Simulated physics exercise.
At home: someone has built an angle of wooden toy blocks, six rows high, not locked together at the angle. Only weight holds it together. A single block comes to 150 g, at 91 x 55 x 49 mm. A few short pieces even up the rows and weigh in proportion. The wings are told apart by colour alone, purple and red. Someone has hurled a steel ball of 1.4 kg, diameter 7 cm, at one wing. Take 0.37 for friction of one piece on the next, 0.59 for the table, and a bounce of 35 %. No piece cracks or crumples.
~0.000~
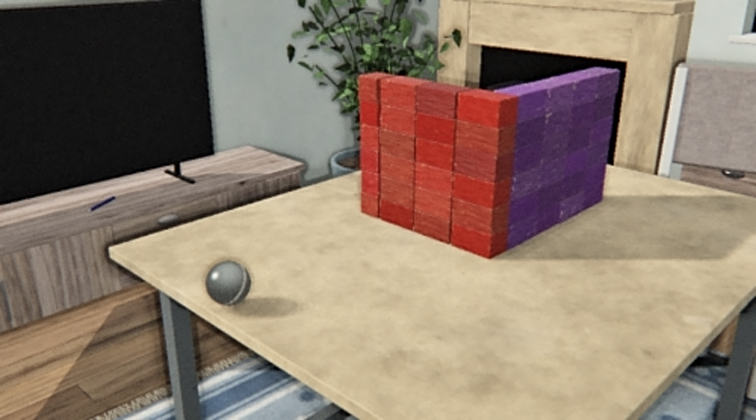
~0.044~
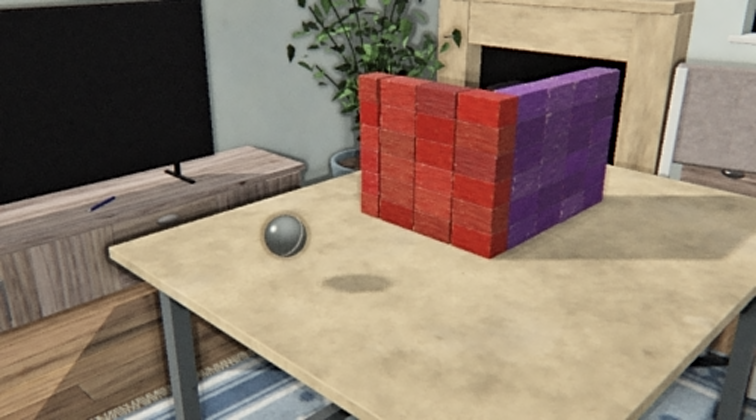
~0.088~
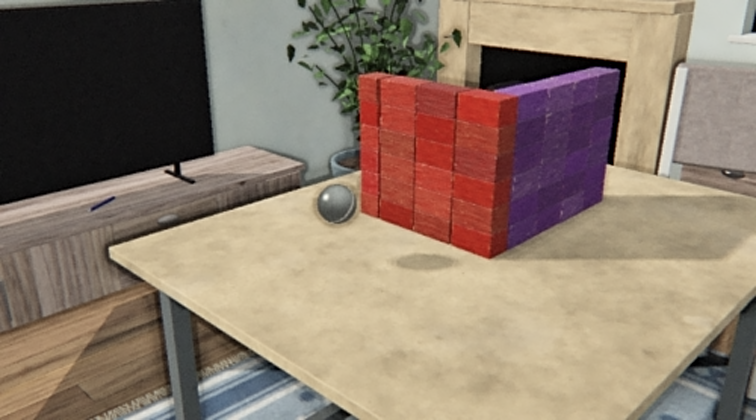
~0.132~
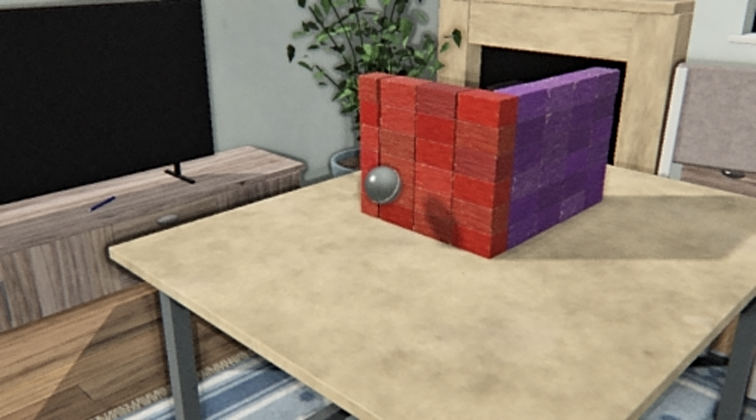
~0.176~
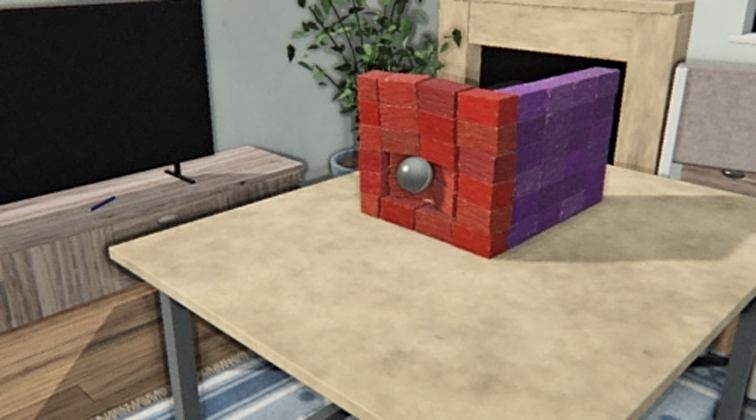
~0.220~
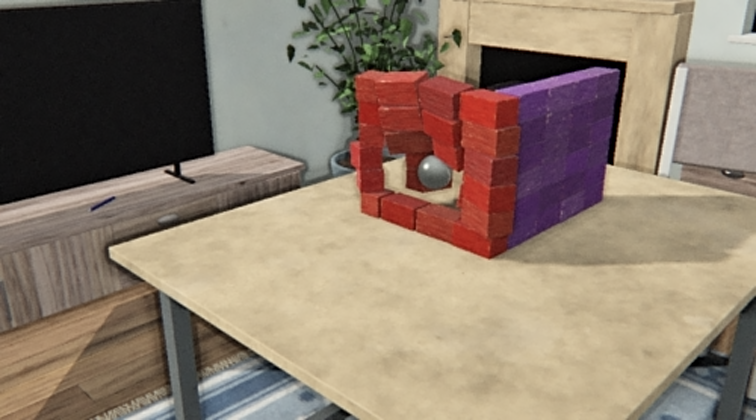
The footage shows a grey ball flying rightward over a table toward two joined block walls, one red and one purple, then punching through the red wall, pushing blocks inward and opening a hole while the purple wall stays still.
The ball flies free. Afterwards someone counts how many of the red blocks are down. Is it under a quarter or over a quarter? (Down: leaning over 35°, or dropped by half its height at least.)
More than a quarter of them.
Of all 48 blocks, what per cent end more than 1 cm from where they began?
Shifted: 40 per cent.
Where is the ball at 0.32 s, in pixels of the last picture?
At about (474, 182).
By 0.32 s, ball still moving; 10 of the 24 red blocks down (10 of 48 in all colours); top red block moved 18 mm.
By 0.46 s, ball still moving; 15 of the 24 red blocks down (15 of 48 in all colours); top red block moved 12 mm.
When it is over (1.6 s), ball rolling away; 15 of the 24 red blocks down (15 of 48 in all colours); top red block moved 12 mm; top purple block unmoved. That is 62 per cent. In pixels of the last frame, middles, top red block near (490, 110), top purple block near (521, 103).
